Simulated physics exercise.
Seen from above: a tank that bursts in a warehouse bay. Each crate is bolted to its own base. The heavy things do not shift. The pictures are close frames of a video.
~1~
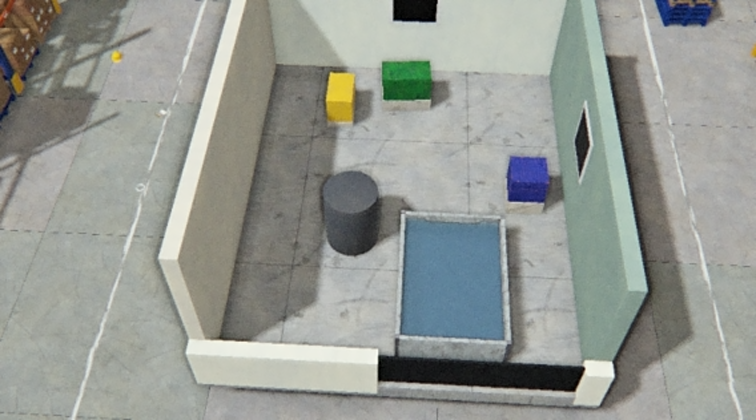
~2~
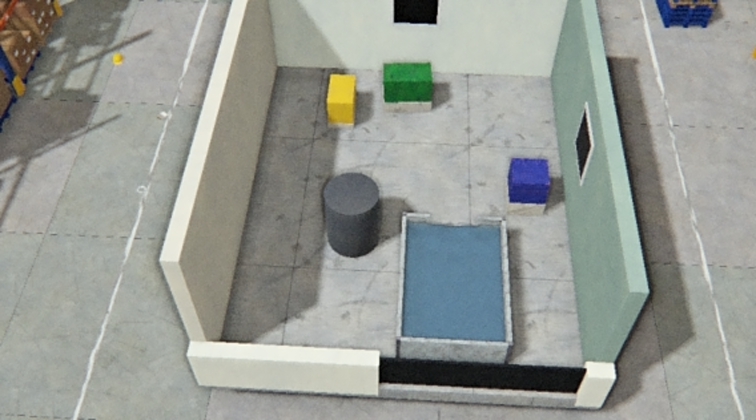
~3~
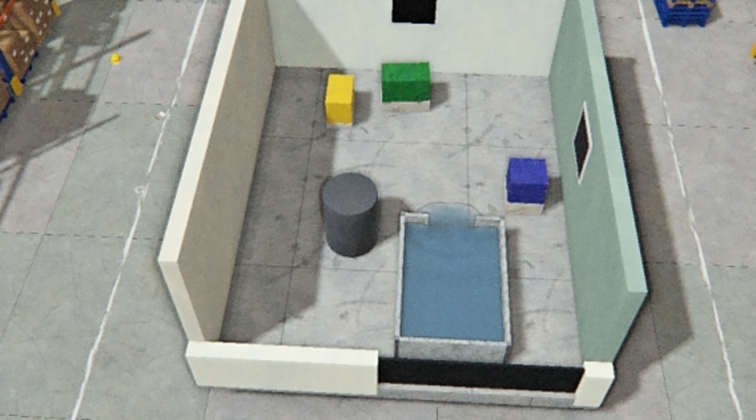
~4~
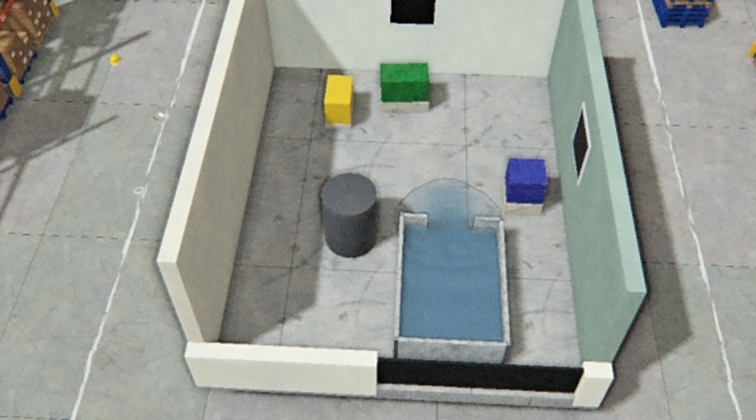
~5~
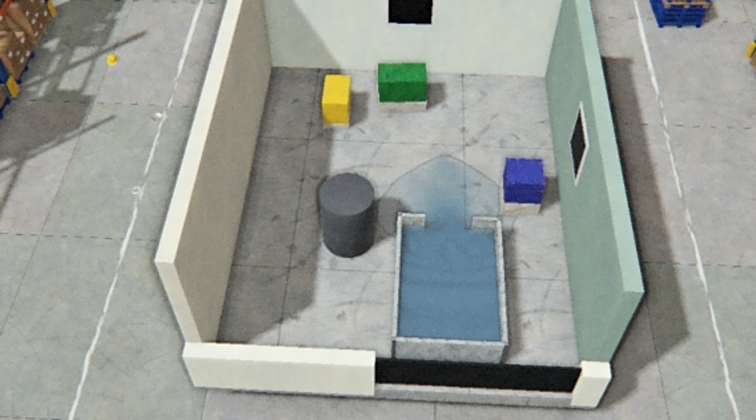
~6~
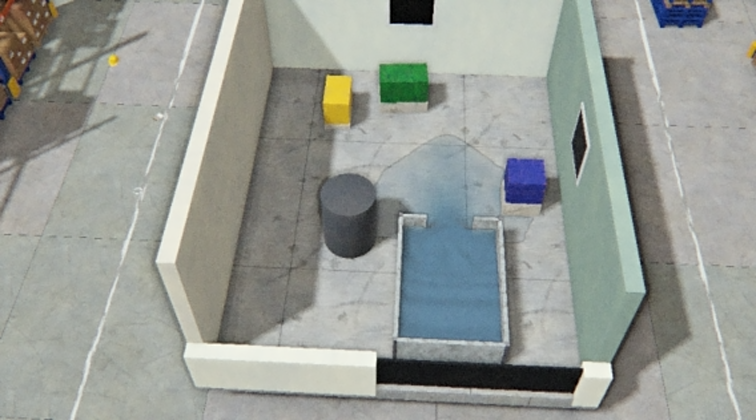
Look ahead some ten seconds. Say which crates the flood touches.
One by one: The yellow crate is soaked; the green crate keeps dry; the blue crate keeps dry.
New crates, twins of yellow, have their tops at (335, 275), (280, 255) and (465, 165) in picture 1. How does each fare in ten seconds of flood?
In turn: Stays dry, remains dry, is topped.
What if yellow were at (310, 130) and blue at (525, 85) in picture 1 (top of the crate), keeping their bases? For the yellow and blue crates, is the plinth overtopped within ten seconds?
Then: Yellow stays dry; blue remains dry.
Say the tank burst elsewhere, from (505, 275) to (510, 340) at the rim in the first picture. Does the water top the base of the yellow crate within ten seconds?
My reading: Yellow crate is safe.
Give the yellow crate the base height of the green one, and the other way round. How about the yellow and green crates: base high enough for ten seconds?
My reading: Yellow crate stays dry, green crate gets wet.
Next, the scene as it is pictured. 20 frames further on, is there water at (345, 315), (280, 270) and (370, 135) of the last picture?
As listed: Clear, not flooded, wet.
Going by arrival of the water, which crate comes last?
The one in yellow.
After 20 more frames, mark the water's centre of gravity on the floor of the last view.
Roughly at (442, 200).
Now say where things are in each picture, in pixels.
The first frame shows still water in the open tank at (453, 277).
In the second frame, the front is at a hidden place, out from the gap on the open tank's far side.
In the third frame, the front is at (471, 210), out from the gap on the open tank's far side.
In the fourth frame, the front is at (447, 181), out from the gap on the open tank's far side.
In the fifth frame, water pours out on the open tank's far side and has run to (441, 159).
In the sixth frame, water pours out on the open tank's far side and has run to (443, 139).
A moment on, water covers 30 % of the floor; the yellow crate not reached, the green crate water round its plinth, the blue crate water round its plinth.
Next, water covers 45 % of the floor; the yellow crate water round its plinth, the green crate water round its plinth, the blue crate water round its plinth.
Then, water covers 50 % of the floor; the yellow crate water round its plinth, the green crate water round its plinth, the blue crate water round its plinth.
Later, water covers 60 % of the floor; the yellow crate water round its plinth, the green crate water round its plinth, the blue crate water round its plinth.
In the end, water covers 95 % of the floor; the yellow crate was topped, the green crate stayed above the water, the blue crate stayed above the water.
